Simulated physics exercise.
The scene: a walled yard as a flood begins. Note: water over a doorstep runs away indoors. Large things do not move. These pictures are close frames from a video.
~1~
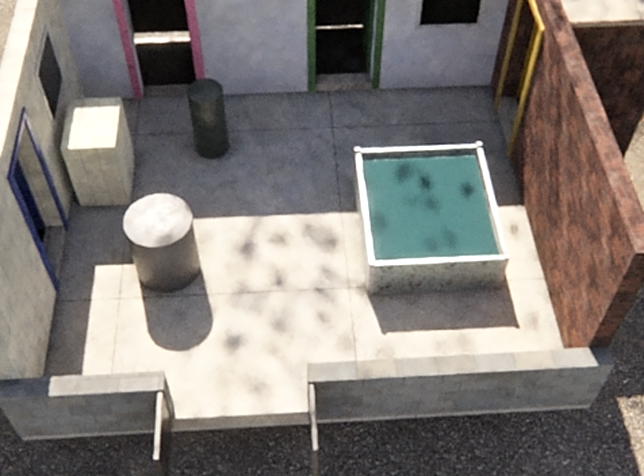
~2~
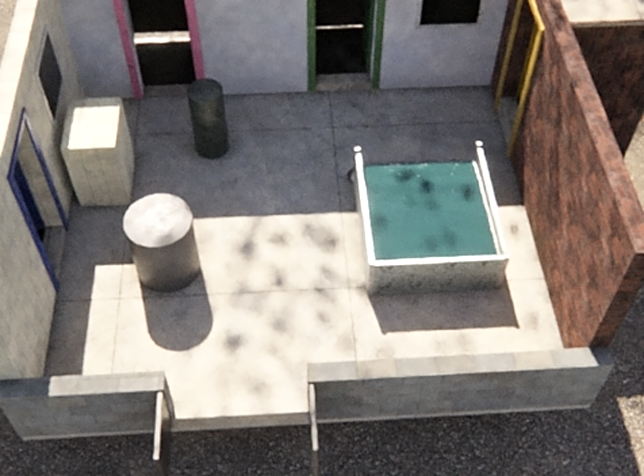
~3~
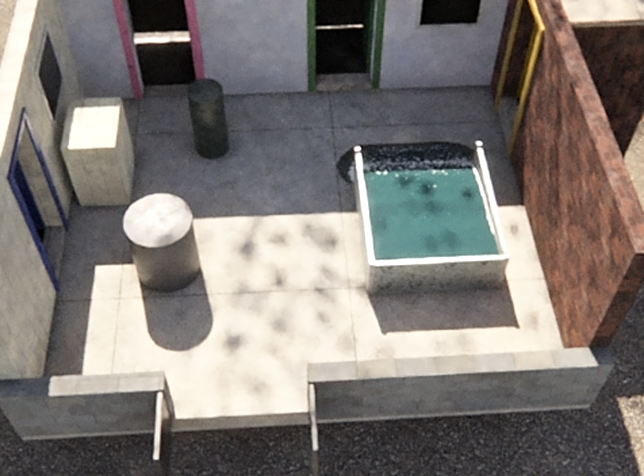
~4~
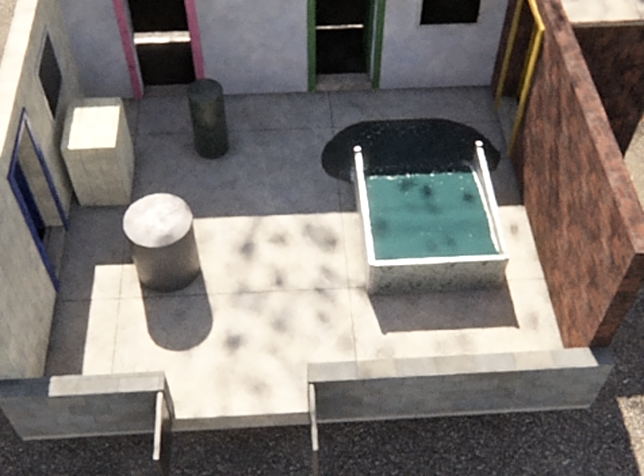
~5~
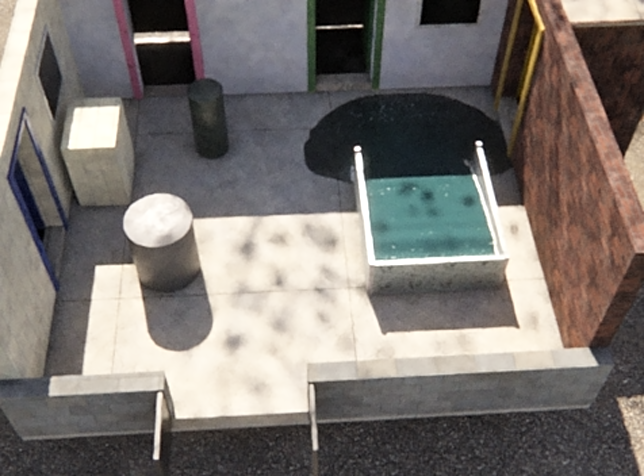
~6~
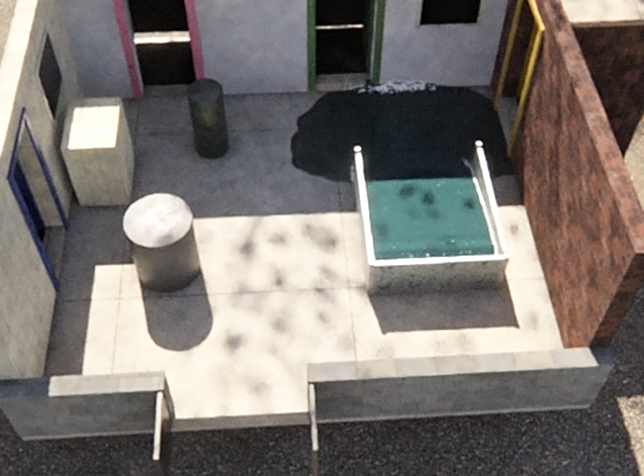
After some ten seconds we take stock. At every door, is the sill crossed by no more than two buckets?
Outcome: I expect the yellow door to see two buckets at most, I expect the green door to see over two buckets, I expect the pink door to see over two buckets, I expect the blue door to see two buckets at most.
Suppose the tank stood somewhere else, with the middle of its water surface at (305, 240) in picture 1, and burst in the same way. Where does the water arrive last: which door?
My answer: The blue door.
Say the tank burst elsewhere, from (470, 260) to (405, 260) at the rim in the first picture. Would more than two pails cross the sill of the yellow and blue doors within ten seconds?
Yellow door: Under the line; blue door: Under the line.
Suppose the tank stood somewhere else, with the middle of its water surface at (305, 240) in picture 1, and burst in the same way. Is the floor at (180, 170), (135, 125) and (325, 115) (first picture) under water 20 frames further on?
Soaked, soaked, soaked.
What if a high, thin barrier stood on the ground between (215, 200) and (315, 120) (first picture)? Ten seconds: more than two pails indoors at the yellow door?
Note: Yellow stays within.
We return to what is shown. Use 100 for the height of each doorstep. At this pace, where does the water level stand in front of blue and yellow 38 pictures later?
Estimate, in order: 20 and 30 percent.
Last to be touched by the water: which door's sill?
Answer - the blue door.
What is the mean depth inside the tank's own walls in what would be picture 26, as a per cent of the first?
I'd say around 18 per cent.
A moment on, water covers 20 % of the floor; the yellow door wet at the sill, nothing in, the green door over two buckets in, the pink door not reached, the blue door not reached.
Next, water covers 25 % of the floor; the yellow door wet at the sill, nothing in, the green door over two buckets in, the pink door wet at the sill, nothing in, the blue door not reached.
Then, water covers 40 % of the floor; the yellow door wet at the sill, nothing in, the green door far over two buckets in, the pink door under two buckets in, the blue door not reached.
Later, water covers 75 % of the floor; the yellow door wet at the sill, nothing in, the green door far over two buckets in, the pink door under two buckets in, the blue door wet at the sill, nothing in.
In the end, water covers 100 % of the floor; the yellow door wet at the sill, nothing in, the green door far over two buckets in, the pink door over two buckets in, the blue door wet at the sill, nothing in.
